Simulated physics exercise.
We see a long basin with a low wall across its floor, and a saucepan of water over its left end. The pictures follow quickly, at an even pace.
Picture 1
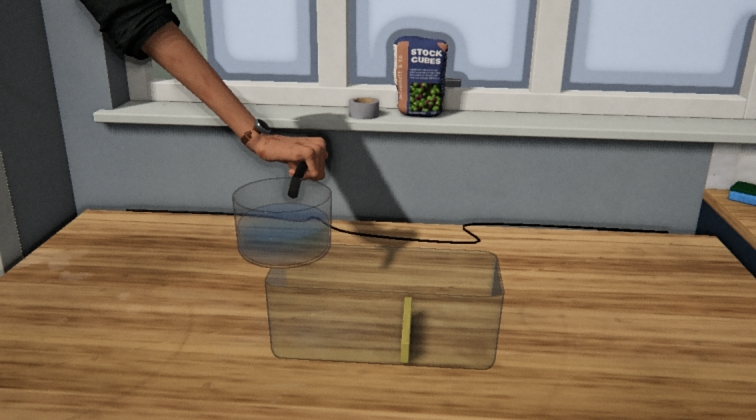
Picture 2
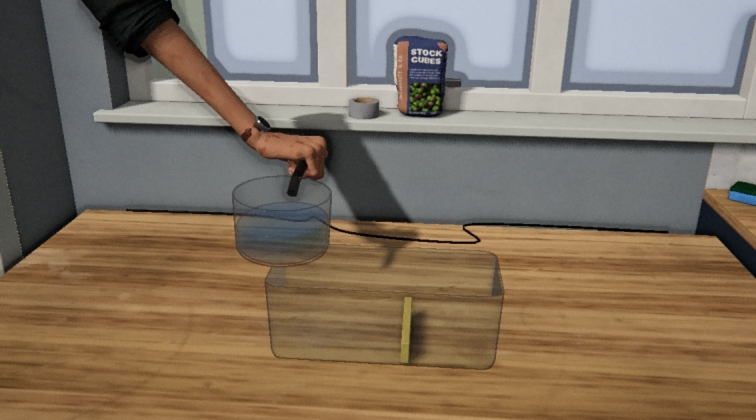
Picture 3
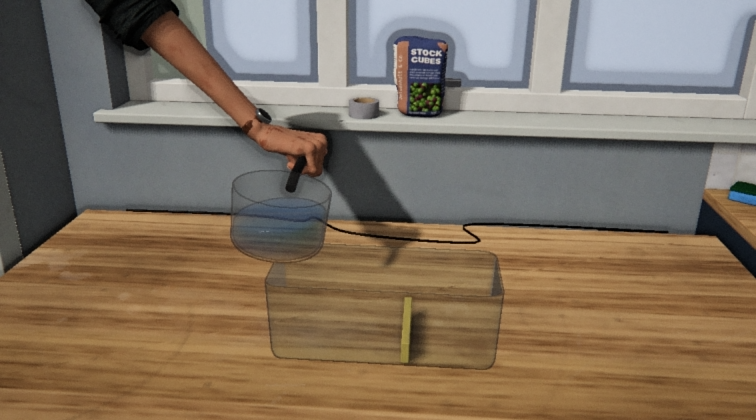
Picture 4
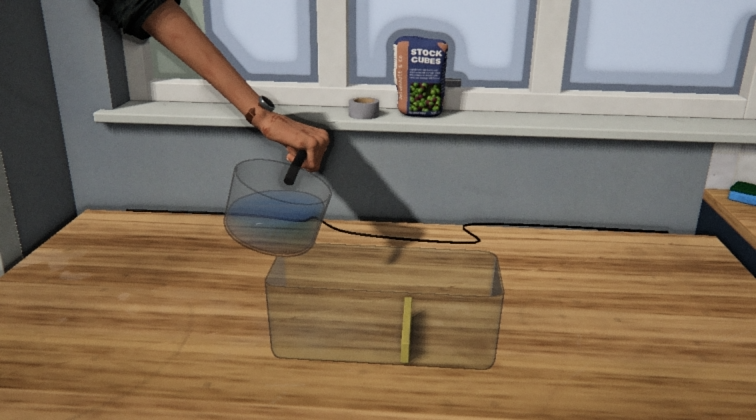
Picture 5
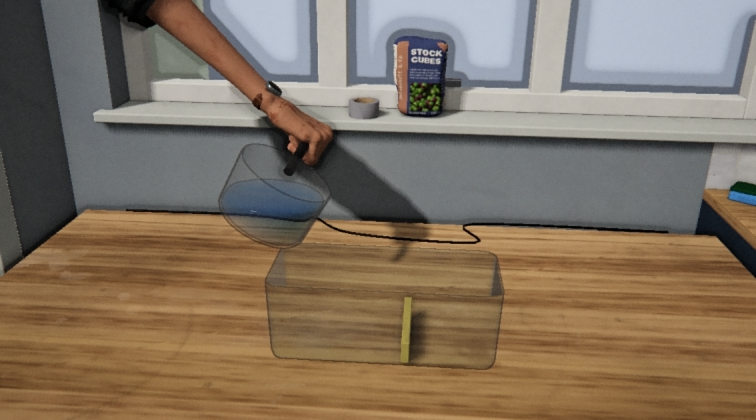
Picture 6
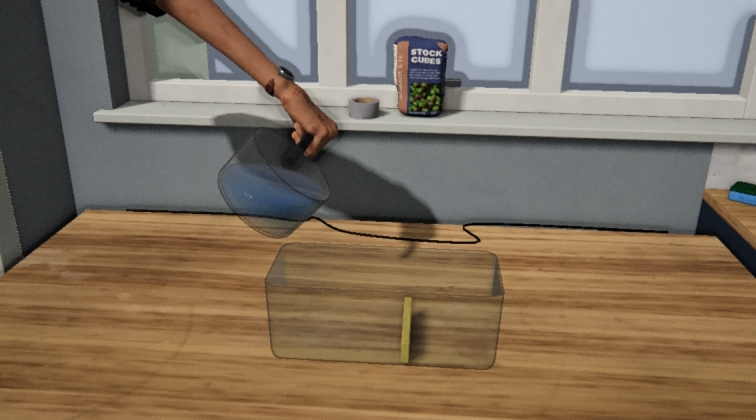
The footage shows a hand holding a clear saucepan of blue water above the left end of a long transparent basin with a low yellow wall inside, first nearly still, then tilting the pan steadily further to the right.
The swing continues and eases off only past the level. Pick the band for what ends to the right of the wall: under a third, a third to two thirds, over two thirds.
In the end from a third to two thirds is right of the wall.
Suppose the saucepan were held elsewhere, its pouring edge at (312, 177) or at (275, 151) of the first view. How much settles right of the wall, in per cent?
Near 30 % and 10 %.
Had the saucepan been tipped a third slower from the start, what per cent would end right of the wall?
Near 40 %.
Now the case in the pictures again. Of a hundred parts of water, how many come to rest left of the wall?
Near 50 %.
A moment on, the saucepan is tipped right over and 42 per cent is still to pour, 5 is left of the wall and 0 right of it.
Next, the saucepan is tipped right over and 5 per cent is still to pour, 21 is left of the wall and 59 right of it.
Then the saucepan is tipped right over and 0 per cent is still to pour, 37 is left of the wall and 46 right of it.
Later the saucepan is tipped right over and 0 per cent is still to pour, 48 is left of the wall and 46 right of it.
In the end 49 per cent lies left of the wall, 46 right of it and 5 outside.
